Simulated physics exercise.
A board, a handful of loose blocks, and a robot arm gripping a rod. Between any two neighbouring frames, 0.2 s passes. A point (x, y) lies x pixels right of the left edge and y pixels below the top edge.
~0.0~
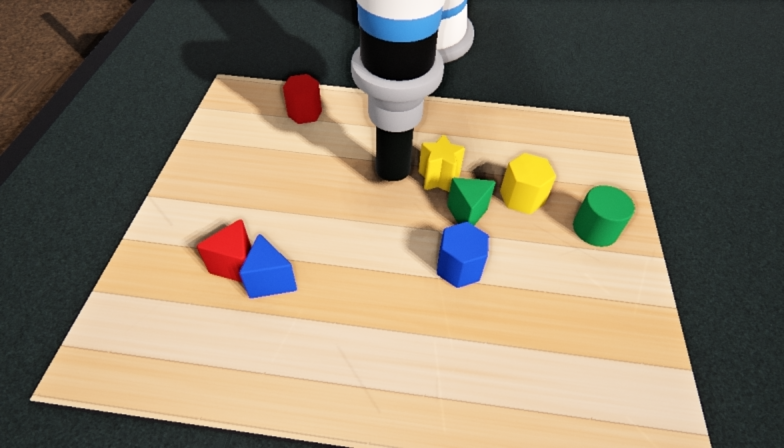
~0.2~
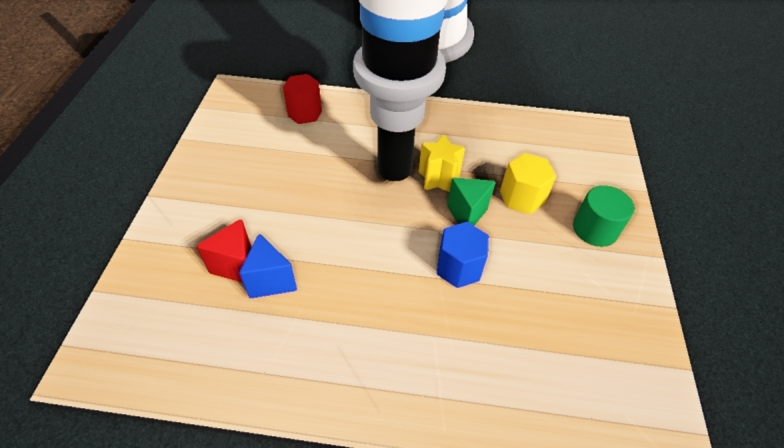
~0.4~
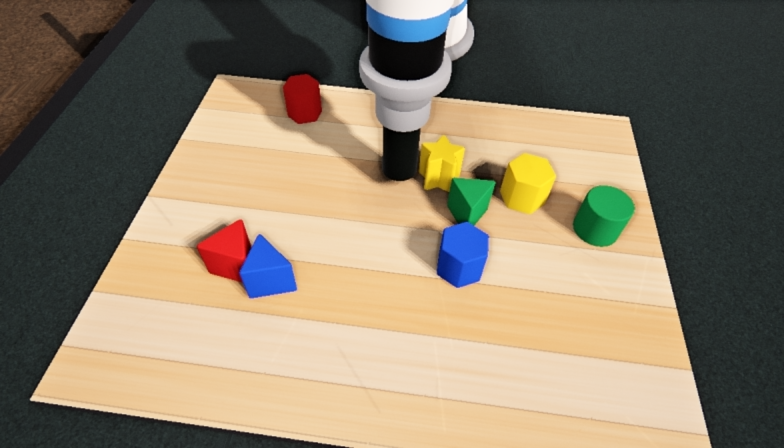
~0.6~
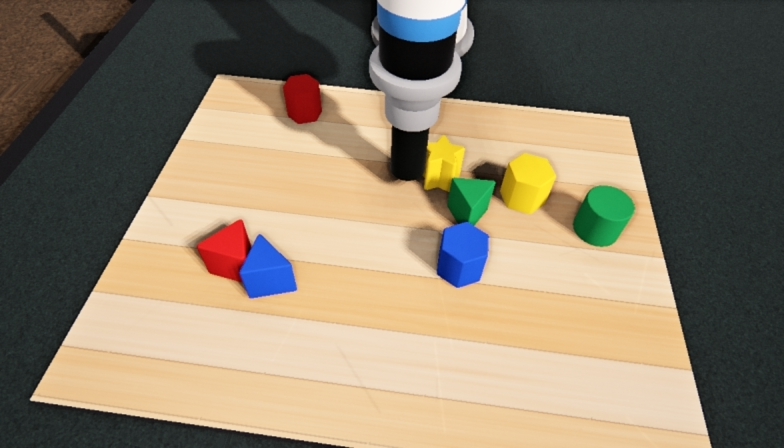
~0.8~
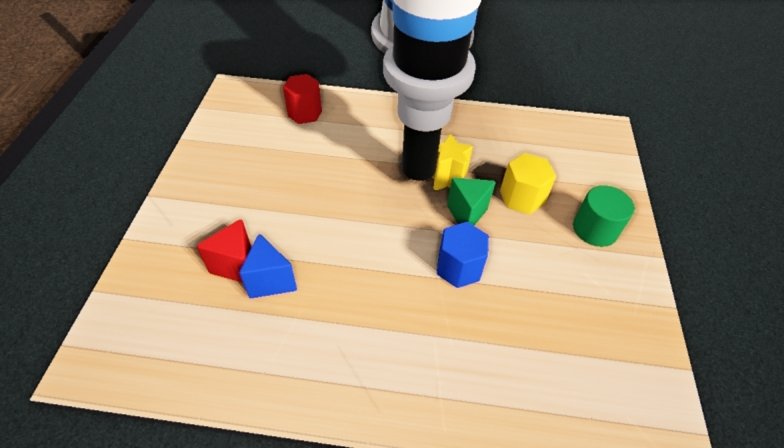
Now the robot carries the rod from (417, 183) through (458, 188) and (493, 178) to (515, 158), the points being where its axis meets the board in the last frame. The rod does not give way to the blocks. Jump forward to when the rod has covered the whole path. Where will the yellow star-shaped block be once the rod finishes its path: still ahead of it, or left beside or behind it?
It will keep going ahead of the rod.
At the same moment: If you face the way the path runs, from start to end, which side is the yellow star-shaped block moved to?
The left.
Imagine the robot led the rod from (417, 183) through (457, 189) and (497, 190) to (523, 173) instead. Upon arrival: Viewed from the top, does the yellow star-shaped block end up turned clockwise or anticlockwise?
Its spin: Anticlockwise.
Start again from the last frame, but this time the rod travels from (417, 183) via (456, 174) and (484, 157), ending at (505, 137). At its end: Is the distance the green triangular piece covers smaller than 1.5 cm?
I'd say yes.
What follows on the original path. One third of the way, rod at (461, 173); yellow star-shaped block at (489, 146), turned 20° anticlockwise.
Two thirds of the way, rod at (498, 164); yellow star-shaped block at (521, 135), turned 30° anticlockwise; yellow six-sided block at (538, 169).
At the end, rod at (520, 143); yellow star-shaped block at (543, 116), turned 25° anticlockwise; green triangular piece not moved; yellow six-sided block at (538, 169), turned 15° clockwise.
